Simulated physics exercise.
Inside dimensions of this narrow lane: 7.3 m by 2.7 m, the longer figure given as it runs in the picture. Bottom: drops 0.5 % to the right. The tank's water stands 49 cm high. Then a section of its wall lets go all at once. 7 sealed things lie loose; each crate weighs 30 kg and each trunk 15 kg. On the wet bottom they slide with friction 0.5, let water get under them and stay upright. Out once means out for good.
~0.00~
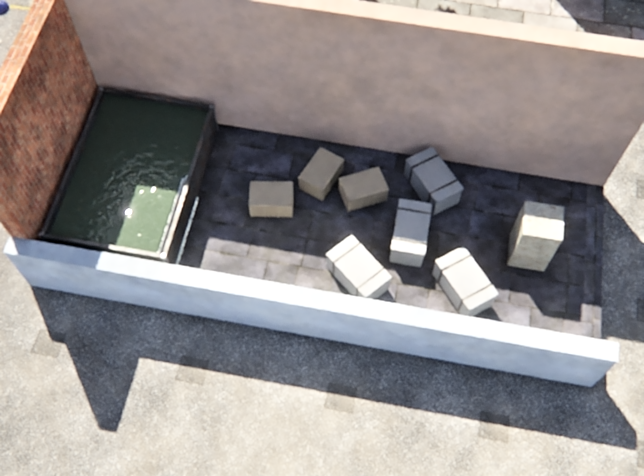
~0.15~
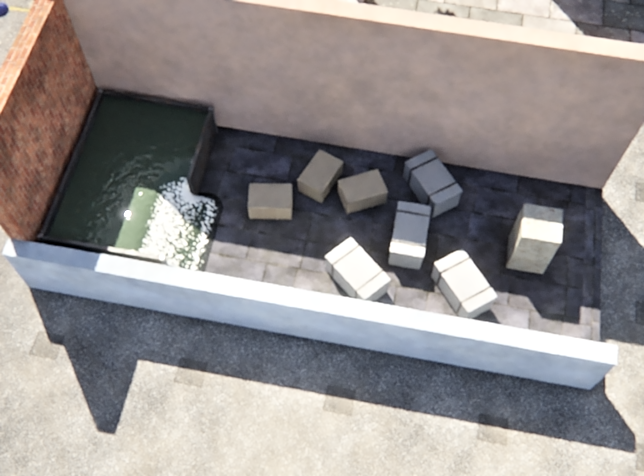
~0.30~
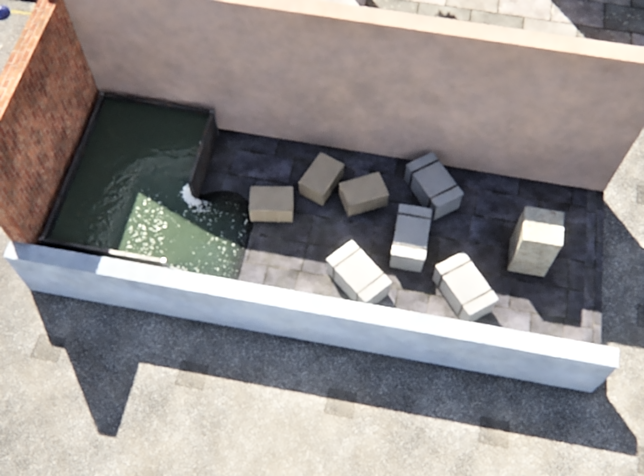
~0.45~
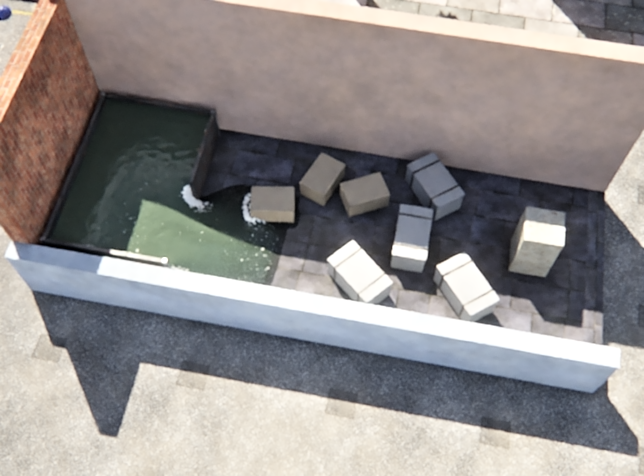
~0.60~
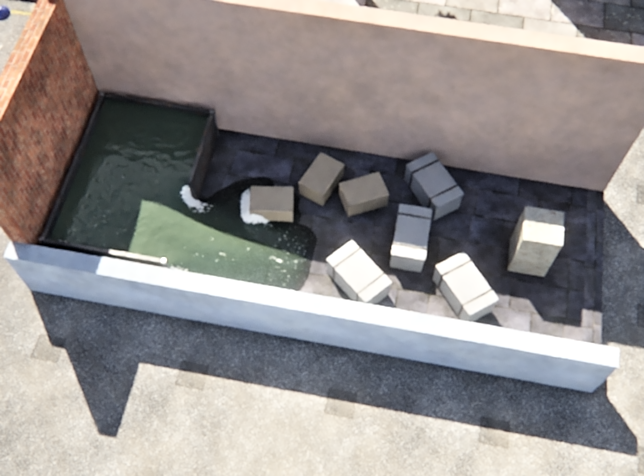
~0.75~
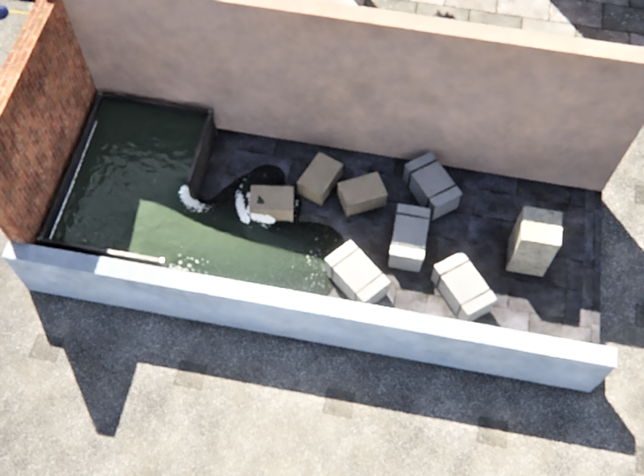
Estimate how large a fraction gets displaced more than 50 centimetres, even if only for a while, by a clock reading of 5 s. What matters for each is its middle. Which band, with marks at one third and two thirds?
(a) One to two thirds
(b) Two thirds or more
Answer: A.
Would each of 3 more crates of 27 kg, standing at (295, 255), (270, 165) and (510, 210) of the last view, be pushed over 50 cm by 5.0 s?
Taking them one at a time: Above the mark; below the mark; above the mark.
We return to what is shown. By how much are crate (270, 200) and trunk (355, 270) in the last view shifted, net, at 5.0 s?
The first is 10 cm off, the second is gone out.
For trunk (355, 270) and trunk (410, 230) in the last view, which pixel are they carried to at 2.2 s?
Around (480, 289) and (481, 226).
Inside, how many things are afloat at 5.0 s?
At that point I count 1.
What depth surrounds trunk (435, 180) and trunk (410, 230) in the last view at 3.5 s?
Around 4 cm and 10 cm.
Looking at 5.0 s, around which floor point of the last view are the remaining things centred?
Centre of the remaining things: Roughly (348, 192).
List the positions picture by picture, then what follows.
In the first picture, a crate at (271, 194) rests on the ground; a trunk at (466, 277) rests on the ground; 3.7 m2 under water; 0 of 7 have shifted.
In the second picture, a crate at (270, 196) rests on the ground; a trunk at (465, 280) rests on the ground; water covers 4.3 m2; 0 of 7 have shifted.
In the third picture, a crate at (271, 198), on the bottom; a trunk at (467, 283), on the bottom; water covers 5.1 m2; 0 of 7 have shifted.
In the fourth picture, a crate at (272, 199) rests on the ground; a trunk at (468, 283), on the bottom; 5.7 m2 under water; 0 of 7 have shifted.
In the fifth picture, a crate at (271, 199) rests on the ground; a trunk at (467, 283), on the bottom; 6.4 m2 under water; 0 of 7 have shifted.
In the sixth picture, a crate at (271, 198) rests on the ground; a trunk at (465, 282), on the bottom; 7.1 m2 under water; 0 of 7 have shifted.
After 1.1 s 0 of 7 are over 50 cm from their spots; 0 afloat.
After 2.2 s 3 of 7 are over 50 cm from their spots; 1 afloat.
After 3.5 s 3 of 7 are over 50 cm from their spots; 1 afloat.
After 5.0 s 3 of 7 are over 50 cm from their spots, and 3 have been at some point; 1 afloat.
